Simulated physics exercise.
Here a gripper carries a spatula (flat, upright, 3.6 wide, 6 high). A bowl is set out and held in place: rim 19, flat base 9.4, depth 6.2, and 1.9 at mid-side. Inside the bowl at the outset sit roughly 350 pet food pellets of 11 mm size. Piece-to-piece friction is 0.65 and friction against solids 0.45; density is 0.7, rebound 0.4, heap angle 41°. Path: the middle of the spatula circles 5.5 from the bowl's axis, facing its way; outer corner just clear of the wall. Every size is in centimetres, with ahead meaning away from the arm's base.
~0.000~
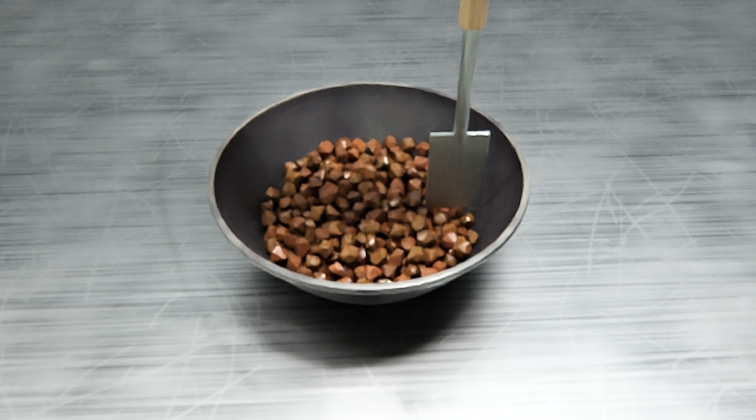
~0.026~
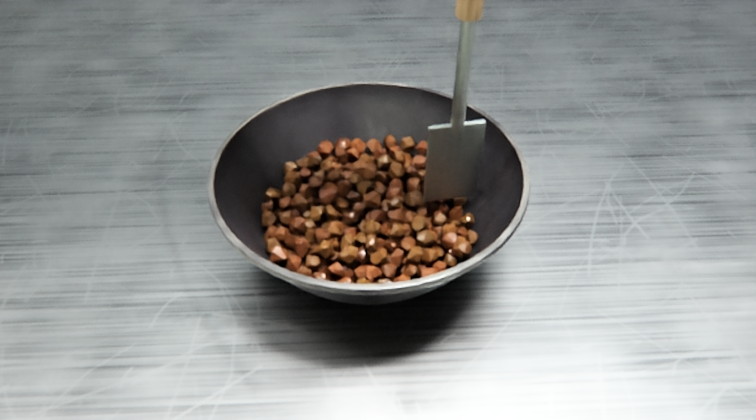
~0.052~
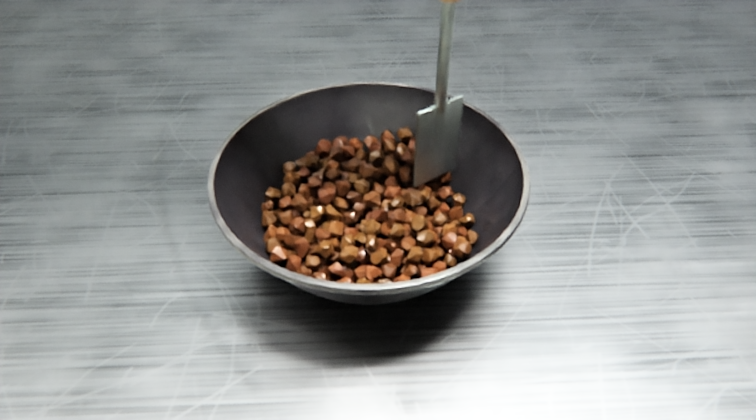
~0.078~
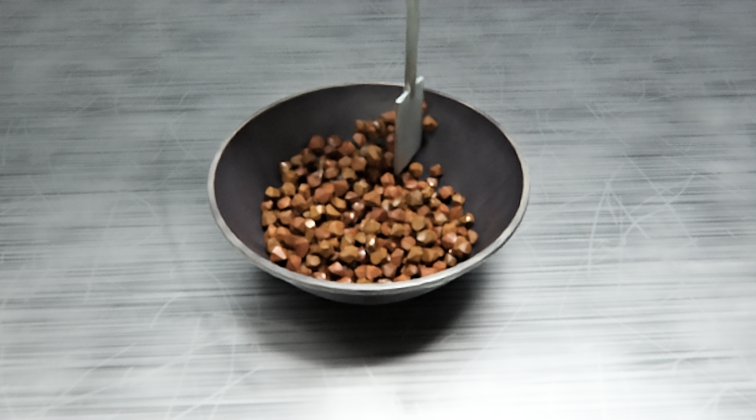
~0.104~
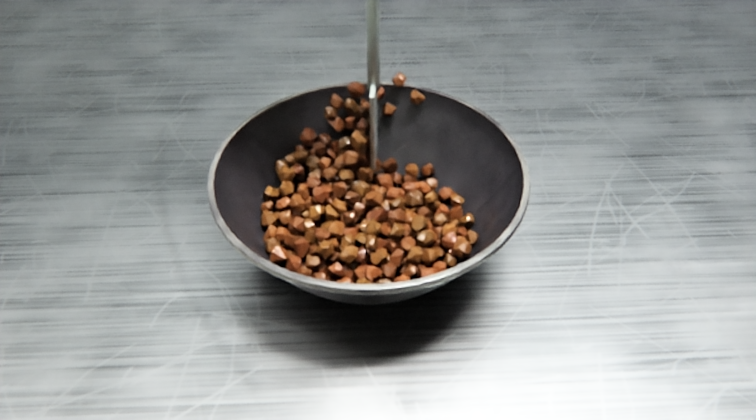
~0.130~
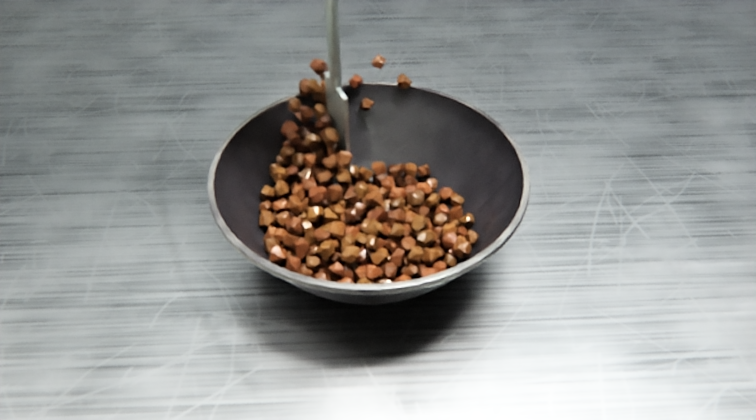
A dark bowl of small brown pellets sat on a gray surface while a metal spatula swept leftward along its far side, turning edge-on, pushing pellets up the wall and tossing a few above the rim.
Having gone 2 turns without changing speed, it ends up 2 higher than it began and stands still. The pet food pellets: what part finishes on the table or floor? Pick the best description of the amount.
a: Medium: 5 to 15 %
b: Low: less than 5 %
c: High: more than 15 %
The answer is c.
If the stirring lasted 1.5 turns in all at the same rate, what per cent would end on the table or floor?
15 %.
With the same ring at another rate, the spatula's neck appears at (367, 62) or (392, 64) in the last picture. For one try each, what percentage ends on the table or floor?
About 10 and 15 per cent.
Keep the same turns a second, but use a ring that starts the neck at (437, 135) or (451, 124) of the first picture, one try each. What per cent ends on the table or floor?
First try about 25 per cent, second try about 25 per cent.
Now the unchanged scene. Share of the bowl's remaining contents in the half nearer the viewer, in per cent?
Roughly 55 percent of it.
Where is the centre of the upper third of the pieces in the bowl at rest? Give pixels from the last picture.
About (371, 221).
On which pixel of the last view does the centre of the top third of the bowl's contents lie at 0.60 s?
In the last picture it sits around (371, 221).
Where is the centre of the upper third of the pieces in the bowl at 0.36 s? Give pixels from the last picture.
I'd put its middle near (417, 211).
By 0.36 s, 346° round, highest piece 10 above the table; 299 in the bowl, 24 on the table or floor, 28 in flight or on the tool.
By 0.60 s, 222° round, highest piece 6 above the table; 282 in the bowl, 68 on the table or floor, 1 in flight or on the tool.
By 0.91 s, 0° round, highest piece 4 above the table; 282 in the bowl, 69 on the table or floor.
By 1.61 s, 0° round, highest piece 4 above the table; 282 in the bowl, 69 on the table or floor.
Final count, 282 in the bowl, 69 on the table or floor. That is 20 % on the table or floor.
